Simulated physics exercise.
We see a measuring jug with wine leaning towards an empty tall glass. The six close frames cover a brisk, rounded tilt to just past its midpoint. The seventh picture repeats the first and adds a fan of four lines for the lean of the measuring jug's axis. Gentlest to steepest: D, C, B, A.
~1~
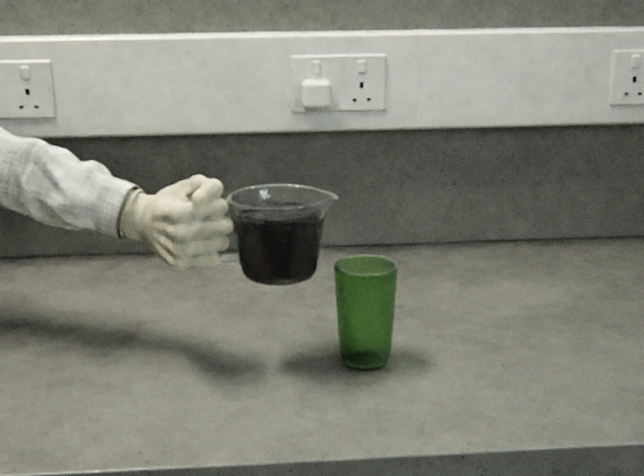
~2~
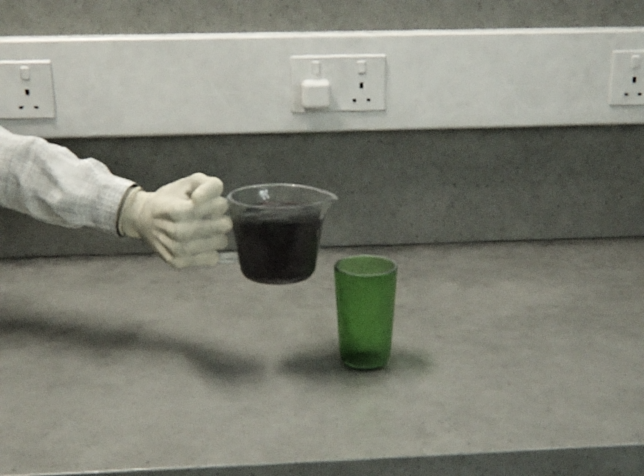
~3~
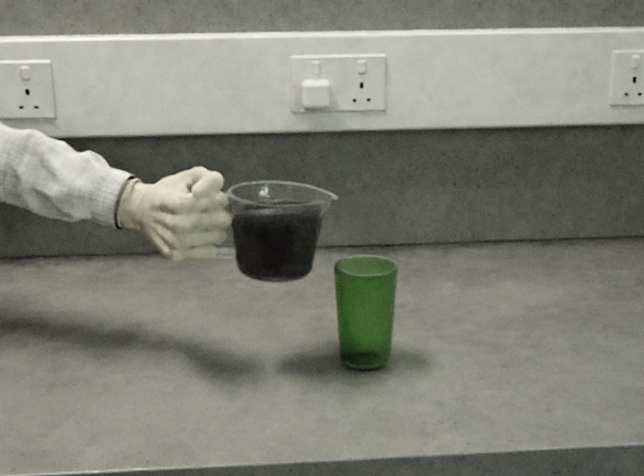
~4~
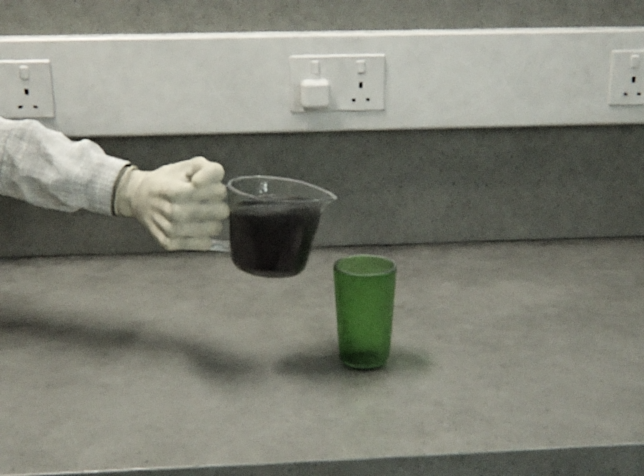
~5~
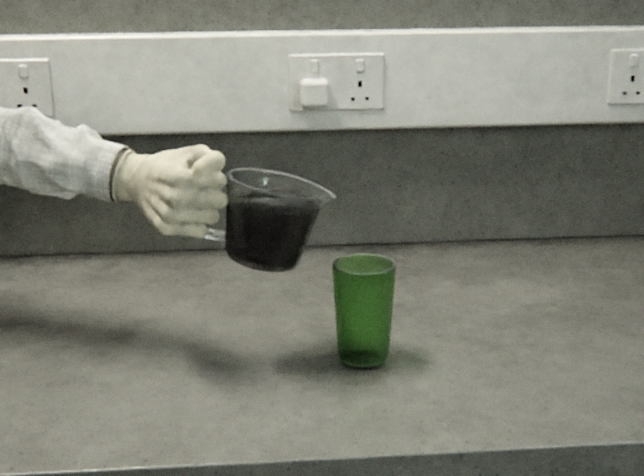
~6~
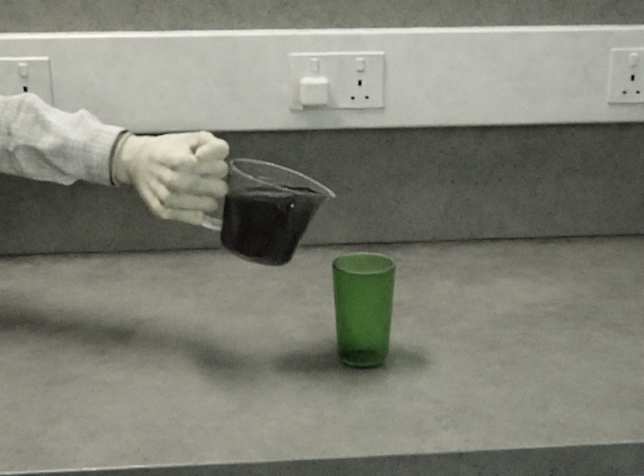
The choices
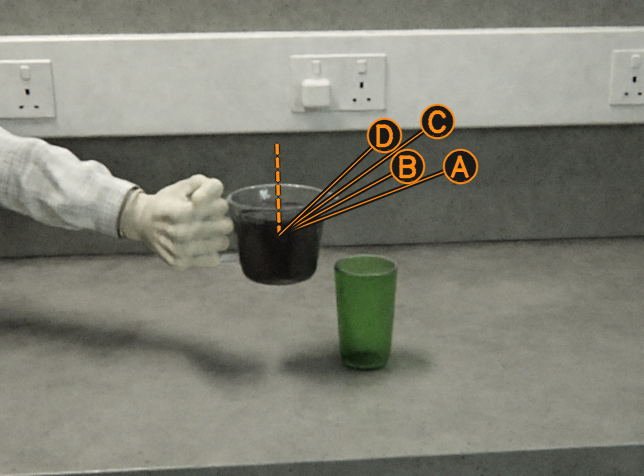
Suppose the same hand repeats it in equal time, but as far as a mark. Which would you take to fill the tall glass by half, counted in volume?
Take D.
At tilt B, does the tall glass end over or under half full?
Over half.
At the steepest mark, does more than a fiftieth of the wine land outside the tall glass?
Yes.
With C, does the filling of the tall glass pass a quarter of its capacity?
Yes.
On the marked copy, A at (444, 171); B at (391, 174); C at (423, 131); D at (372, 147).
Choosing A, the tall glass ends with about 76 % of what it can hold; 22 % of the wine is spilt.
Choosing B, the tall glass ends with about 75 % of what it can hold; 10 % of the wine is spilt.
Choosing C, the tall glass ends with about 65 % of what it can hold; 3 % of the wine is spilt.
Choosing D, the tall glass ends with about 47 % of what it can hold.
